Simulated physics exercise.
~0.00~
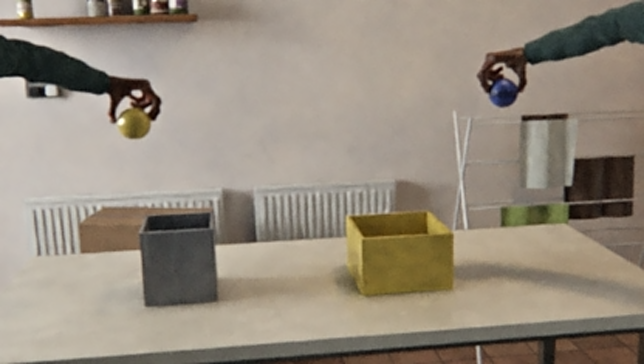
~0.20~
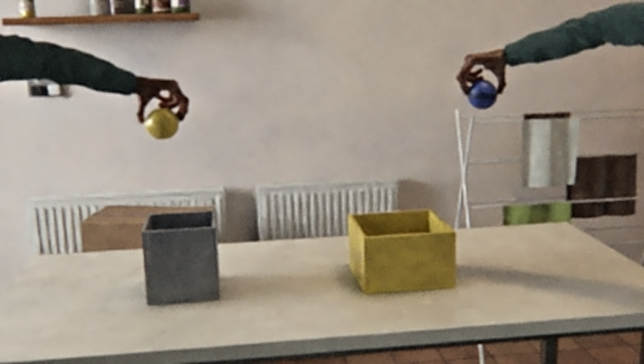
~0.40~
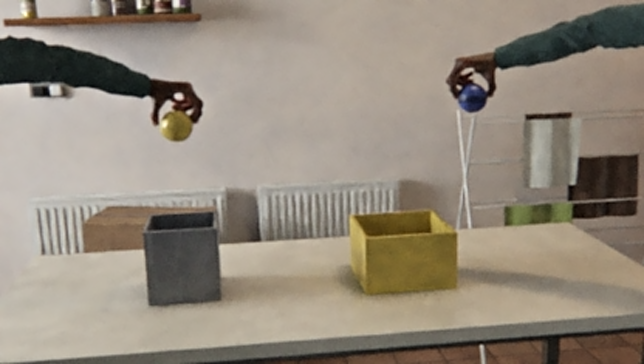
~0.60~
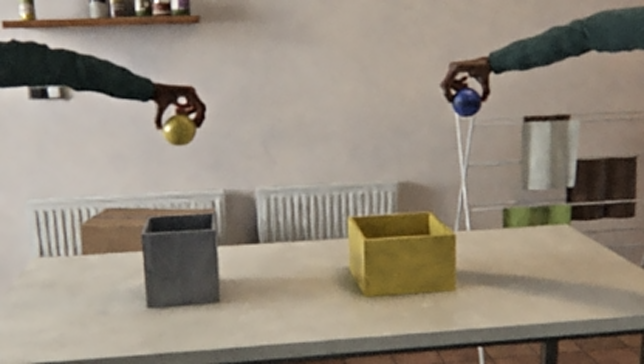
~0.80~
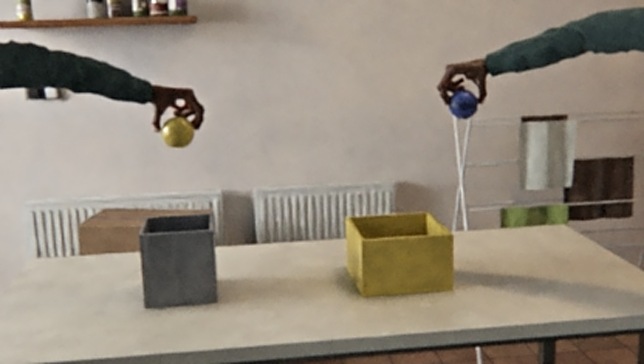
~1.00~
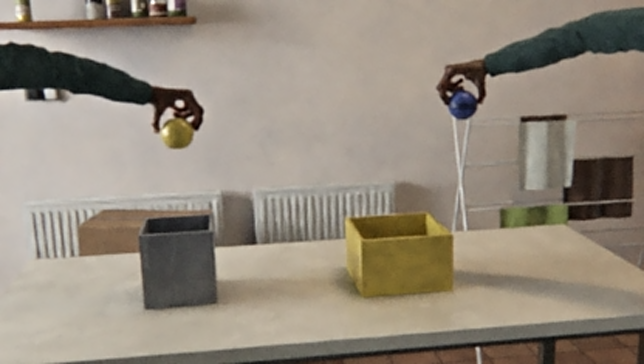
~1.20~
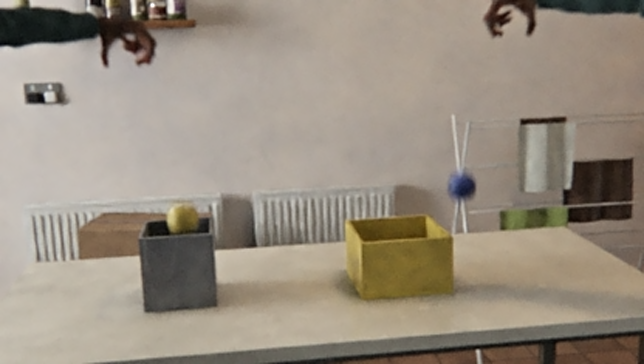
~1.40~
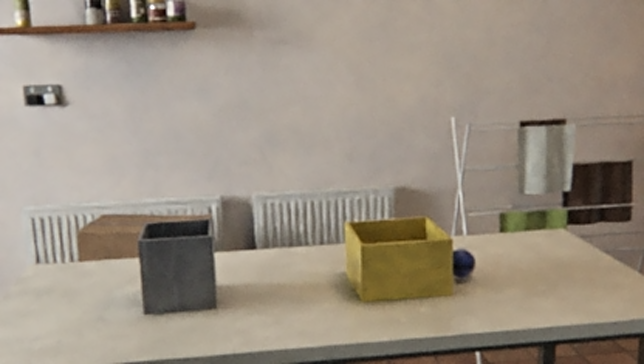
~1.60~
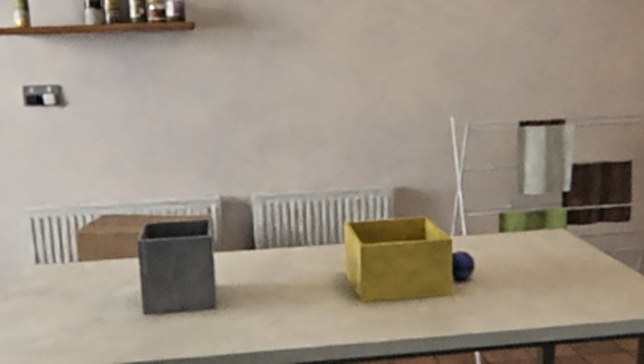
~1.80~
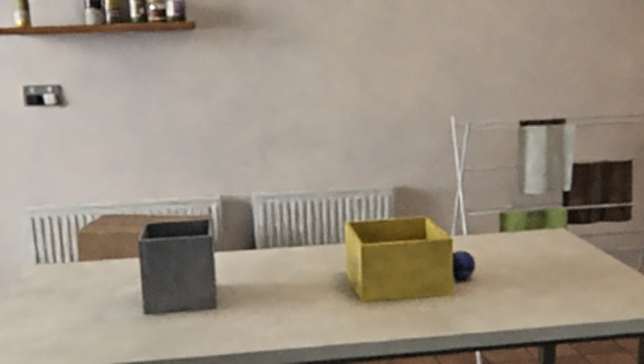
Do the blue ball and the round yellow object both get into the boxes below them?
No, only the yellow one drops into the grey box. The blue ball misses the yellow box and ends up on the table just to its right.
